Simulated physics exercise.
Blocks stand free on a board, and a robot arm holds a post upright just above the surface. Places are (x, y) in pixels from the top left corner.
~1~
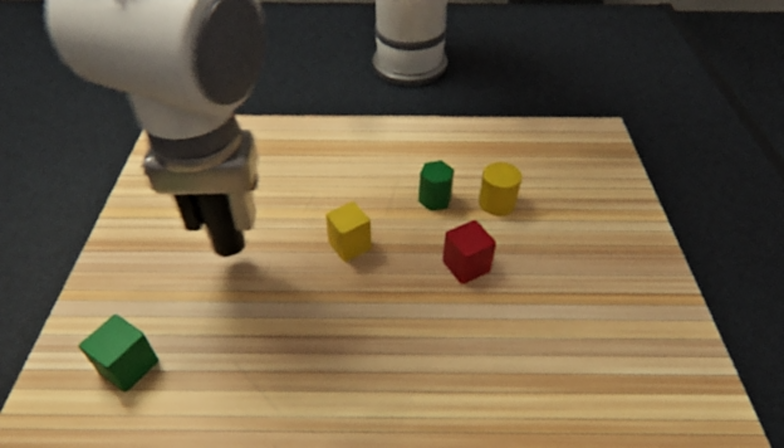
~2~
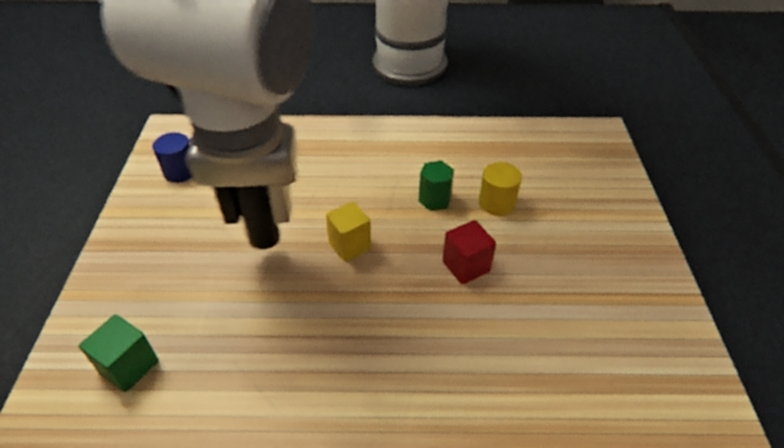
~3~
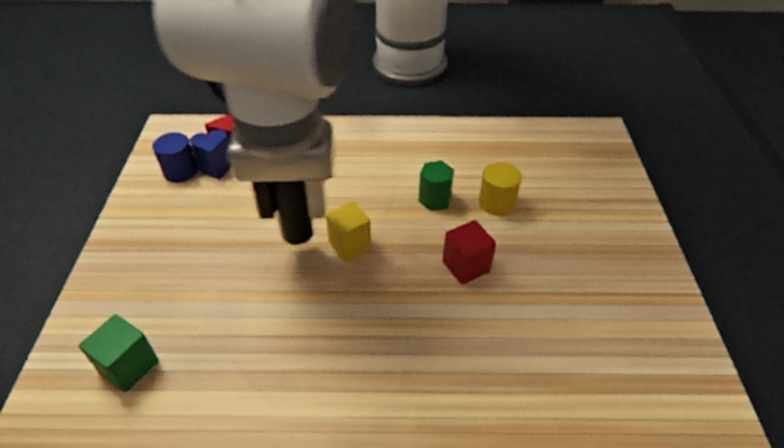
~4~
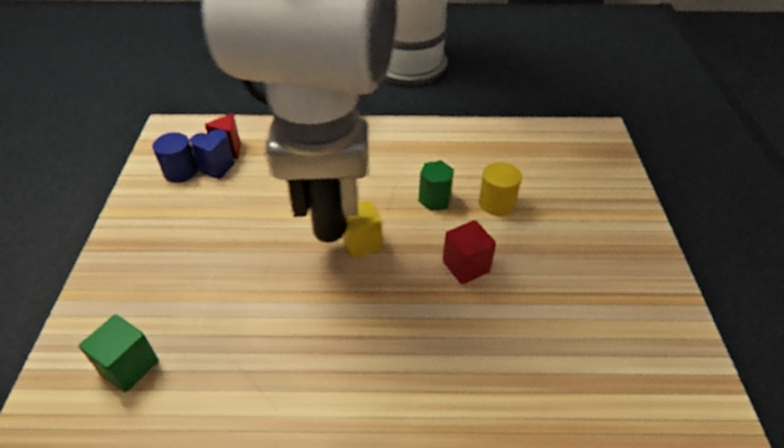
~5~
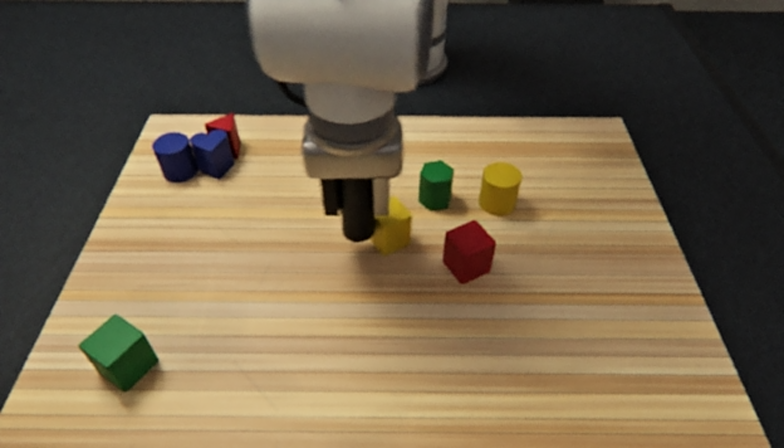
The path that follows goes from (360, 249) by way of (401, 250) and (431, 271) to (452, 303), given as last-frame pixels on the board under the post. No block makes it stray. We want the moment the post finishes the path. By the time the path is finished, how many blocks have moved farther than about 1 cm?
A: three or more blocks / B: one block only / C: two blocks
B: One block only.
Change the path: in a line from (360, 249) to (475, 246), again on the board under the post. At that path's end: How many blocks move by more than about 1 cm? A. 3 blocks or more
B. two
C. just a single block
The correct letter is B.
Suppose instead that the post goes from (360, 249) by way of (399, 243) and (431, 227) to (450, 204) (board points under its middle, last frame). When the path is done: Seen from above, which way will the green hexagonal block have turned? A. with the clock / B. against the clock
B - against the clock.
What follows on the original path. One third of the way, post at (401, 232); yellow four-sided block at (429, 208), turned 15° anticlockwise.
Two thirds of the way, post at (434, 255); yellow four-sided block at (434, 207), turned 25° anticlockwise.
At the end, post at (454, 286); yellow four-sided block at (434, 207), turned 25° anticlockwise; red four-sided block still.
